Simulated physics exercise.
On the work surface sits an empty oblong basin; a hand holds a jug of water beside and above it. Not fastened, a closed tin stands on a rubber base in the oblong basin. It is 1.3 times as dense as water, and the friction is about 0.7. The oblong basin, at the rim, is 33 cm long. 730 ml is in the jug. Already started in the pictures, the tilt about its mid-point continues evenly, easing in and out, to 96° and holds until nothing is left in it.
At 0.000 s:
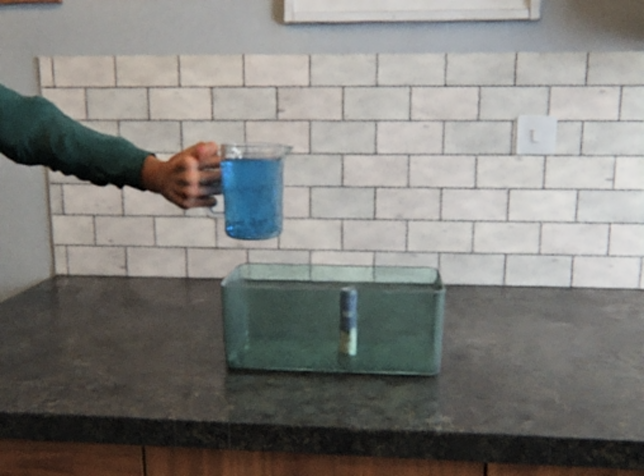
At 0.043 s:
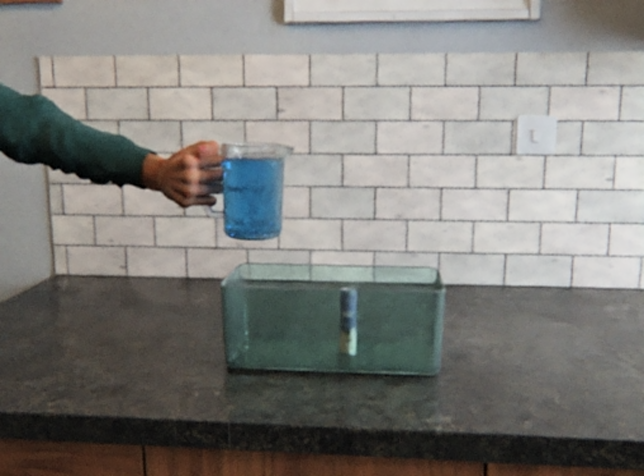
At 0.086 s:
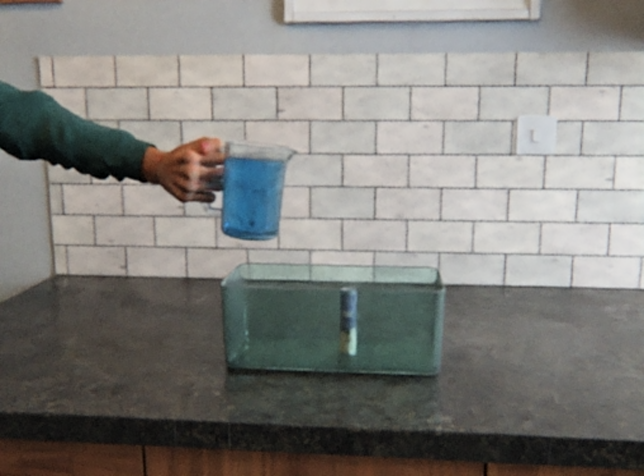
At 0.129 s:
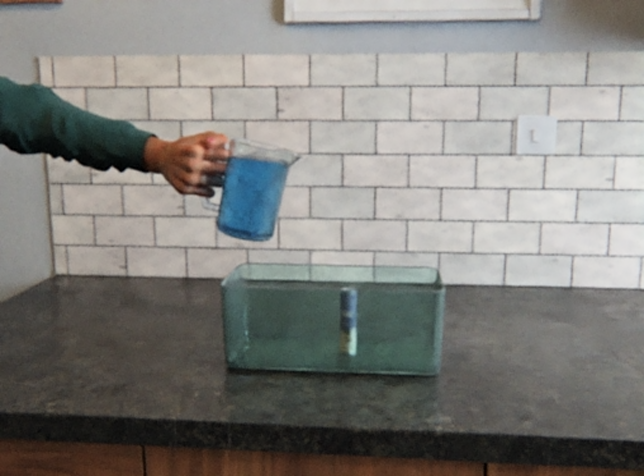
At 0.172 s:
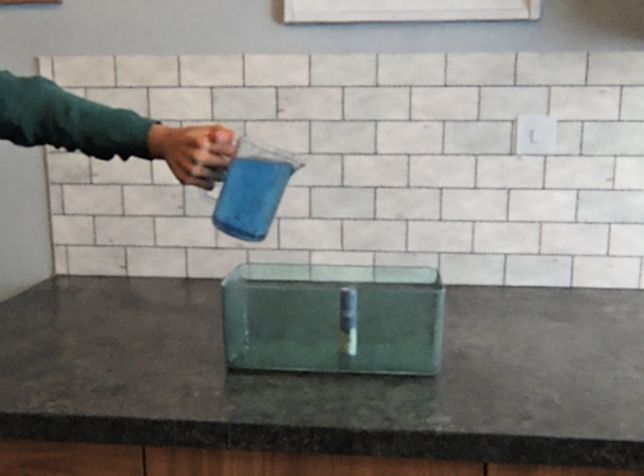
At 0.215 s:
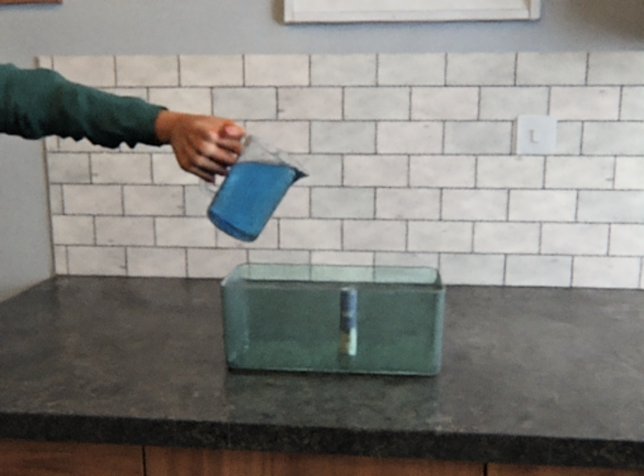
To begin with, a hand in a green sleeve holds a clear jug of blue liquid upright above a glass basin on a dark countertop, where a small cylinder stands inside. The hand then tilts the jug to the right, slightly at first and then further, while the basin and cylinder stay still.
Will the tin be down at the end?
Yes.
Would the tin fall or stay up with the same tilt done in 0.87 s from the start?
In that case the tin overturns.
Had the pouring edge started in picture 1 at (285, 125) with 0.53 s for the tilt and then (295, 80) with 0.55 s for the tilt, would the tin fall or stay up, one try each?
In the first try it comes down; in the second it remains standing.
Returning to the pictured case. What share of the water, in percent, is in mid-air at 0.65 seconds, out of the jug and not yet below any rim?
18 in a hundred, give or take.
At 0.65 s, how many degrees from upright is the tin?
Near 5° from upright.
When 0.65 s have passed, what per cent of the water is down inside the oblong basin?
That comes to about 46 percent.
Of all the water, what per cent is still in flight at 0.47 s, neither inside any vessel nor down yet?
Close to 20 per cent, I'd say.
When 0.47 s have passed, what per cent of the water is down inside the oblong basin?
10 %, roughly.
By 0.47 s the tilt is 91° and 70 per cent is still to pour; the tin stands where it began.
By 0.65 s the tilt is 96° and 35 per cent is still to pour; the tin stands where it began.
By 0.84 s the tilt is 96° and 14 per cent is still to pour; the tin lies on its side.
By 1.05 s the tilt is 96° and 5 per cent is still to pour; the tin lies on its side.
At rest the tin lies on its side.
